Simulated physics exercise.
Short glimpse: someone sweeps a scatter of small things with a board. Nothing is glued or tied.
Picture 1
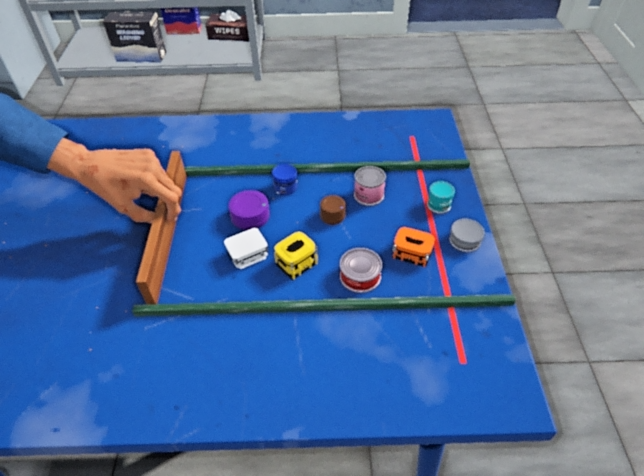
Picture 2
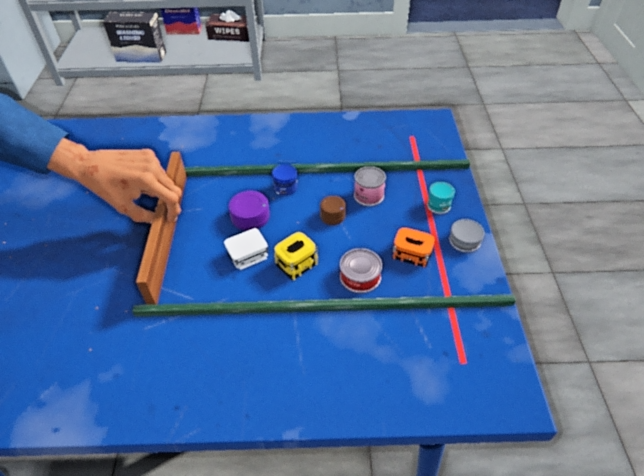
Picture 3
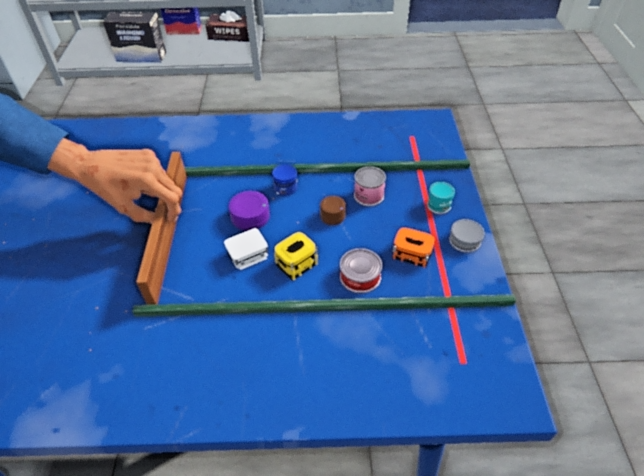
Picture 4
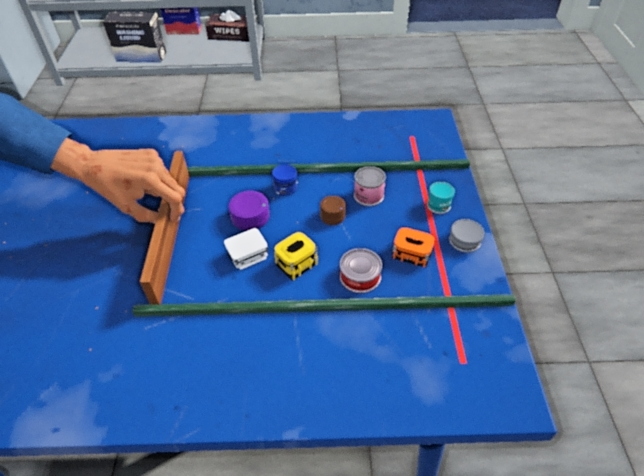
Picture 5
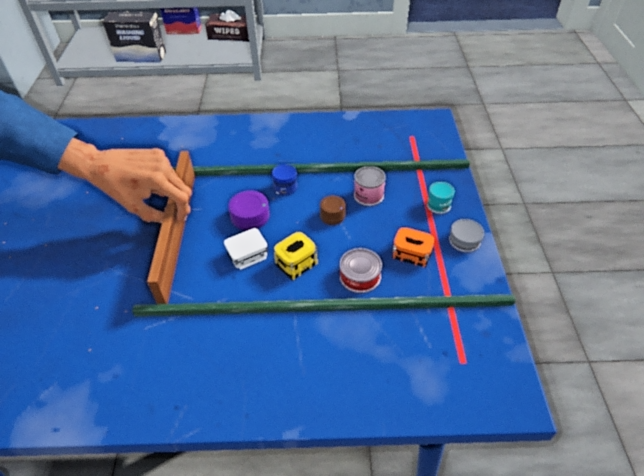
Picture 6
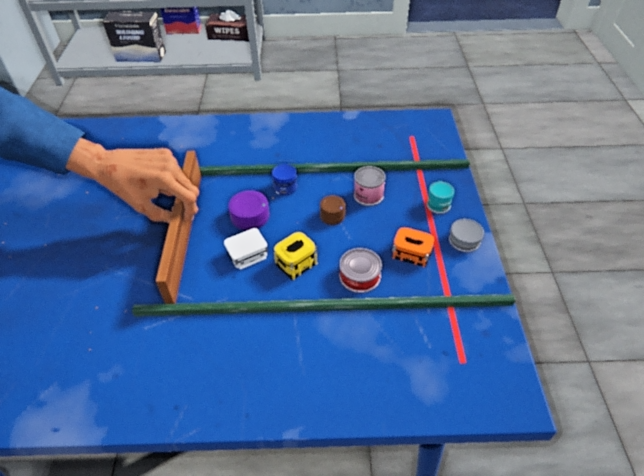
A hand slides a wooden board slightly right toward scattered small containers on a blue table.
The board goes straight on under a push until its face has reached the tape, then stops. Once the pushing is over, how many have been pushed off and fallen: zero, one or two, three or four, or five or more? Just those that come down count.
Lost one or two.
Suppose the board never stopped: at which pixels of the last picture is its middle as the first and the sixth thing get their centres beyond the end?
Earlier crossing: About (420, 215); later crossing: About (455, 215).
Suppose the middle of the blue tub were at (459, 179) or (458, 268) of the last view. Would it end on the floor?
In turn it holds its place, then goes down.
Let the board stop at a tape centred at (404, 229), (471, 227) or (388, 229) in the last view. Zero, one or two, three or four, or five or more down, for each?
Place by place: None, then 5 or more, then no fall at all.
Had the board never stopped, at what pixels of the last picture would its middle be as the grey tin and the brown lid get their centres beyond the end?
For the grey tin, about (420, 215); for the brown lid, about (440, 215).
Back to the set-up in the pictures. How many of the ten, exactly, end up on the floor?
Exactly 1.
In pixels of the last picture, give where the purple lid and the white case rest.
The purple lid settles near (449, 206); as for the white case, near (455, 240).
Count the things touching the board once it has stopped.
In total, 4.
Soon after, none off yet; grey tin at rest near (466, 236); turquoise tin at rest near (440, 198); orange case at rest near (413, 247).
Then, none off yet; grey tin at rest near (466, 236); turquoise tin at rest near (440, 198); orange case moving near (420, 249).
At rest, the number that fall off is one or two; fallen, grey tin.
